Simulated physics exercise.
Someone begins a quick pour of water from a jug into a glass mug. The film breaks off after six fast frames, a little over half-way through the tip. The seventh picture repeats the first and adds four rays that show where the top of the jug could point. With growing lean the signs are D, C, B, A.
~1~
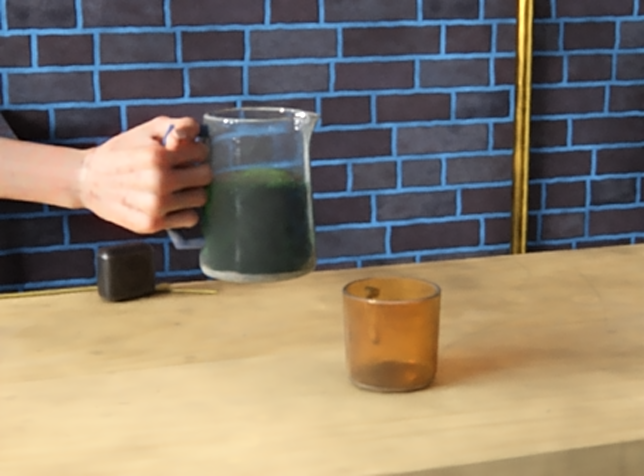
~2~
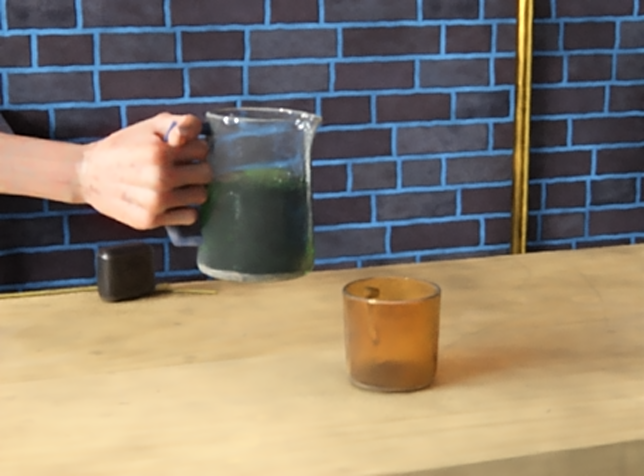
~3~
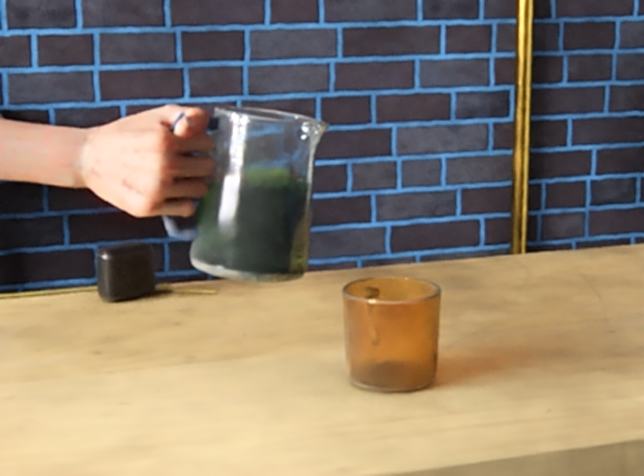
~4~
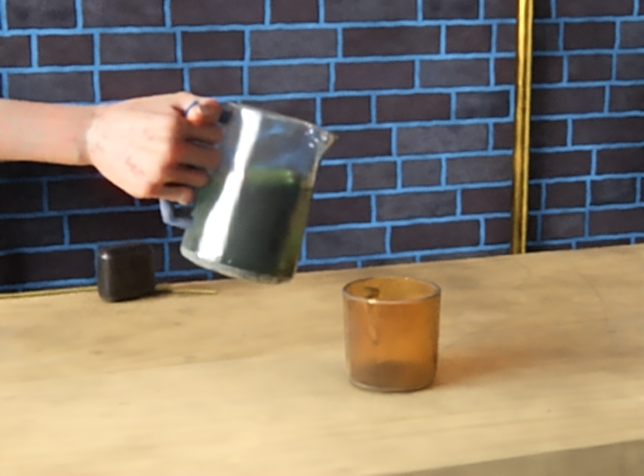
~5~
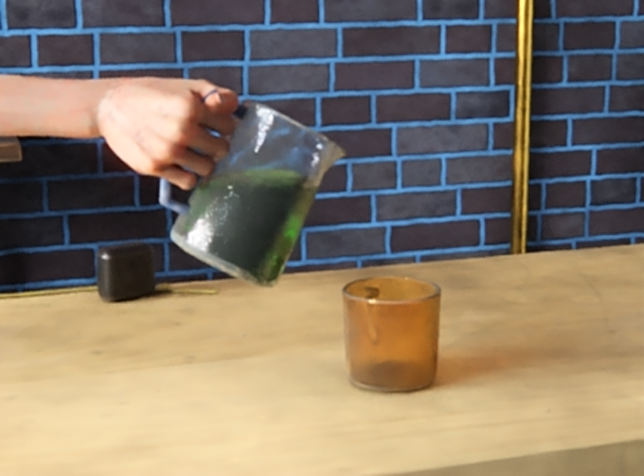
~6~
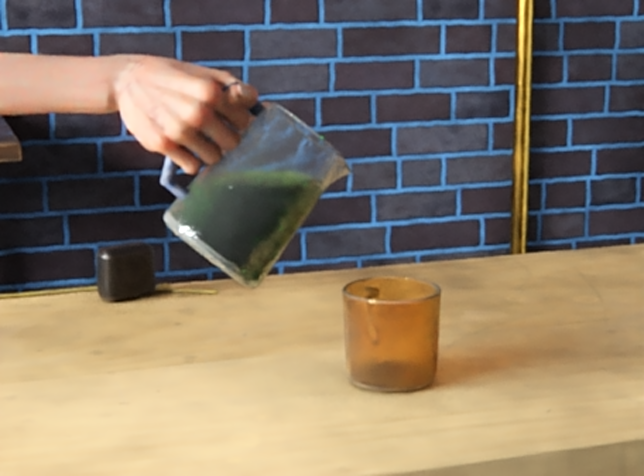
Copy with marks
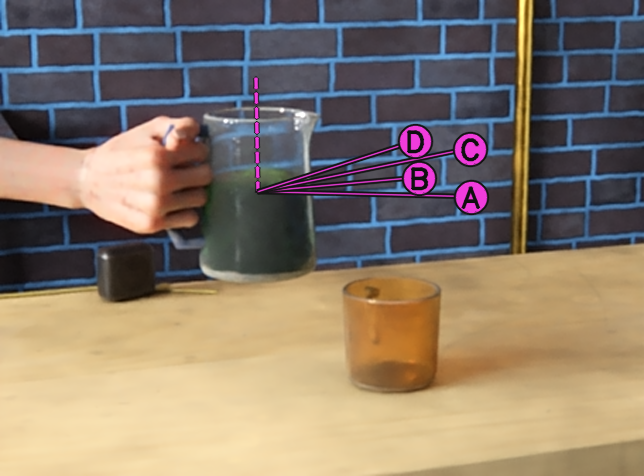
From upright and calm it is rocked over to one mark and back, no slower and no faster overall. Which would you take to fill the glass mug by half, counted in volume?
Go for D.
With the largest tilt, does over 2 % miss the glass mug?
Yes, it does.
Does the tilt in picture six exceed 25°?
Yes.
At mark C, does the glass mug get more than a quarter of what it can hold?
Yes, it does.
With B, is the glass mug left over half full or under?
Over half.
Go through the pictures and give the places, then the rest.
The first picture shows upright, lip at (317, 115); rim of the glass mug round (392, 288); nothing has left yet.
The second picture shows tipped about 2°, lip at (319, 117); nothing has left yet.
The third picture shows tipped about 8°, lip at (326, 124); nothing has left yet.
The fourth picture shows tipped about 17°, lip at (335, 136); nothing has left yet.
The fifth picture shows tipped about 29°, lip at (343, 152); nothing has left yet.
The sixth picture shows tipped about 40°, lip at (348, 171); nothing has left yet.
On the marked copy, A at (454, 196); B at (402, 178); C at (453, 151); D at (398, 146).
With A, the glass mug ends with about 81 % of what it can hold; 14 % of the water is spilt.
With B, the glass mug ends with about 74 % of what it can hold; 7 % of the water is spilt.
With C, the glass mug ends with about 63 % of what it can hold; 3 % of the water is spilt.
With D, the glass mug ends with about 48 % of what it can hold.
